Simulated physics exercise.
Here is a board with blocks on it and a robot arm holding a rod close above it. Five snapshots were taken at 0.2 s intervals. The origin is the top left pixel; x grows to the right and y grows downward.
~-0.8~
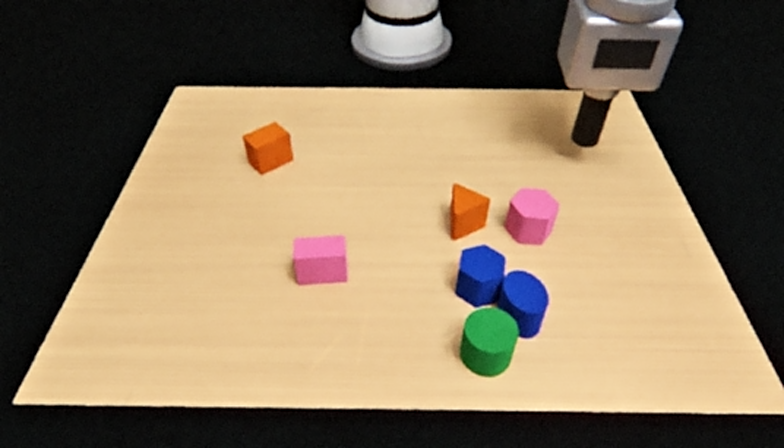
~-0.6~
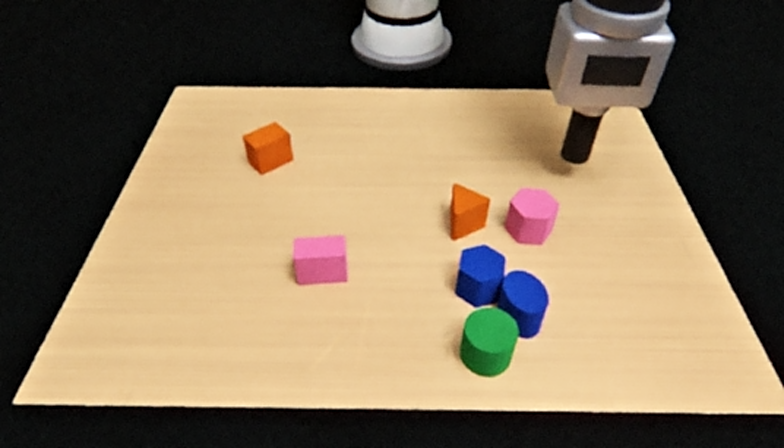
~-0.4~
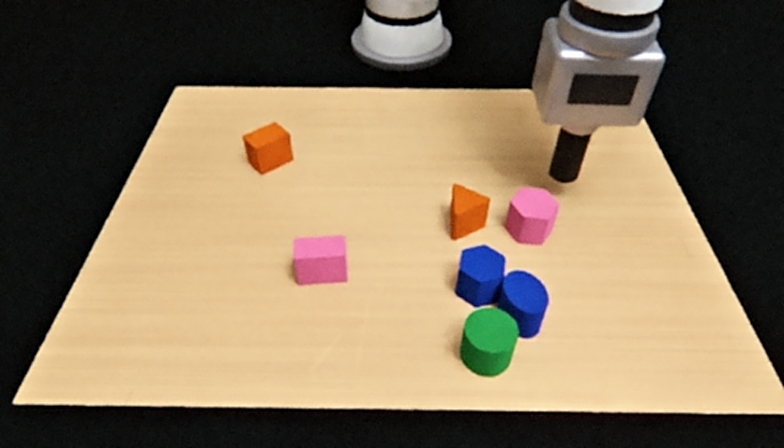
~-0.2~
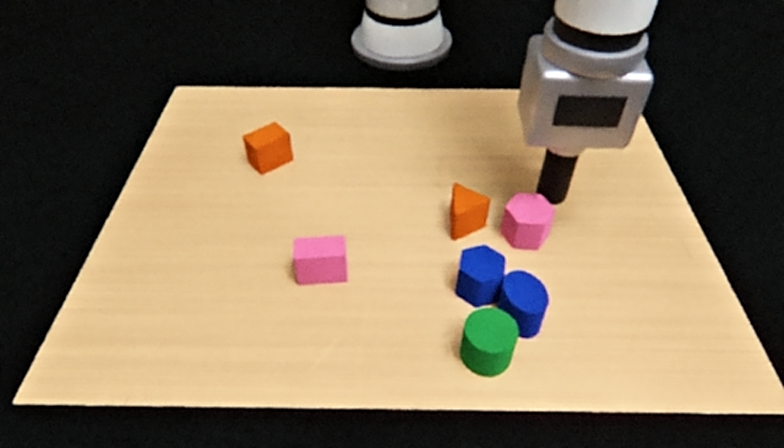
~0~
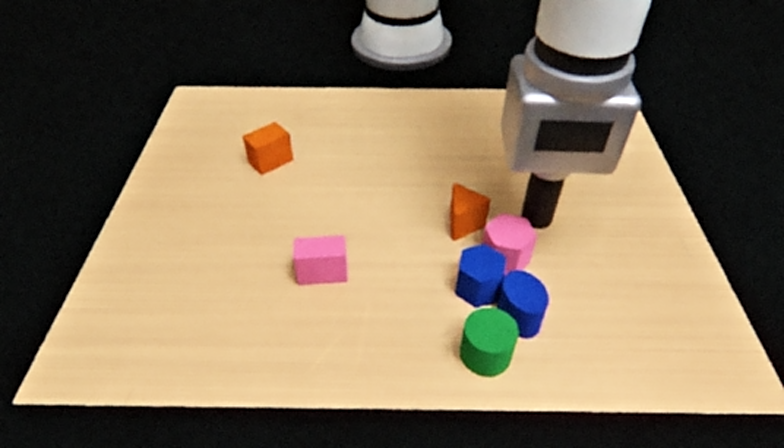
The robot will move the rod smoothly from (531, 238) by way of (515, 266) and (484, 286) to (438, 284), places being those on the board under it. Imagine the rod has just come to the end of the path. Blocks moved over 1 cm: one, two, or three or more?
There will be two blocks displaced.
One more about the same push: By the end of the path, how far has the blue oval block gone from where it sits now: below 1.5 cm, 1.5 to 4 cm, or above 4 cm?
That one ends up within 1.5 cm of where it is now.
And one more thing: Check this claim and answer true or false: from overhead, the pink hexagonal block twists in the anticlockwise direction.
It is false.
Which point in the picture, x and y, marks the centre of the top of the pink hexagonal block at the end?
It ends at (400, 252).
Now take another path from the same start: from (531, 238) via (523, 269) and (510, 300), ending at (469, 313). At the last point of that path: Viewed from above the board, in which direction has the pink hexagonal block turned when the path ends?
With the clock.
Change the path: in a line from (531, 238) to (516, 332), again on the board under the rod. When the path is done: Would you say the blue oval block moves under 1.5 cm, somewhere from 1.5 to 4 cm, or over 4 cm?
The shift is above 4 cm.
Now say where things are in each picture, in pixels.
The first picture shows rod's lower end at (585, 140); blue hexagonal block at (483, 262); pink hexagonal block at (535, 202); blue oval block at (526, 291).
The second picture shows rod at (575, 156); blocks still.
The third picture shows rod at (563, 174); blocks still.
The fourth picture shows rod at (551, 195); pink hexagonal block at (531, 208).
The fifth picture shows rod at (537, 218); blue hexagonal block at (483, 262); pink hexagonal block at (511, 231); blue oval block at (526, 291).
On the path given first. One third of the way, rod at (520, 246); blue hexagonal block at (455, 280), turned 25° anticlockwise; pink hexagonal block at (484, 251), turned 30° clockwise.
Two thirds of the way, rod at (487, 266); blue hexagonal block at (424, 289), turned 75° anticlockwise; pink hexagonal block at (447, 257), turned 75° clockwise.
At the end, rod at (440, 264); blue hexagonal block at (413, 295), turned 90° anticlockwise; pink hexagonal block at (400, 252), turned 80° clockwise; blue oval block still.
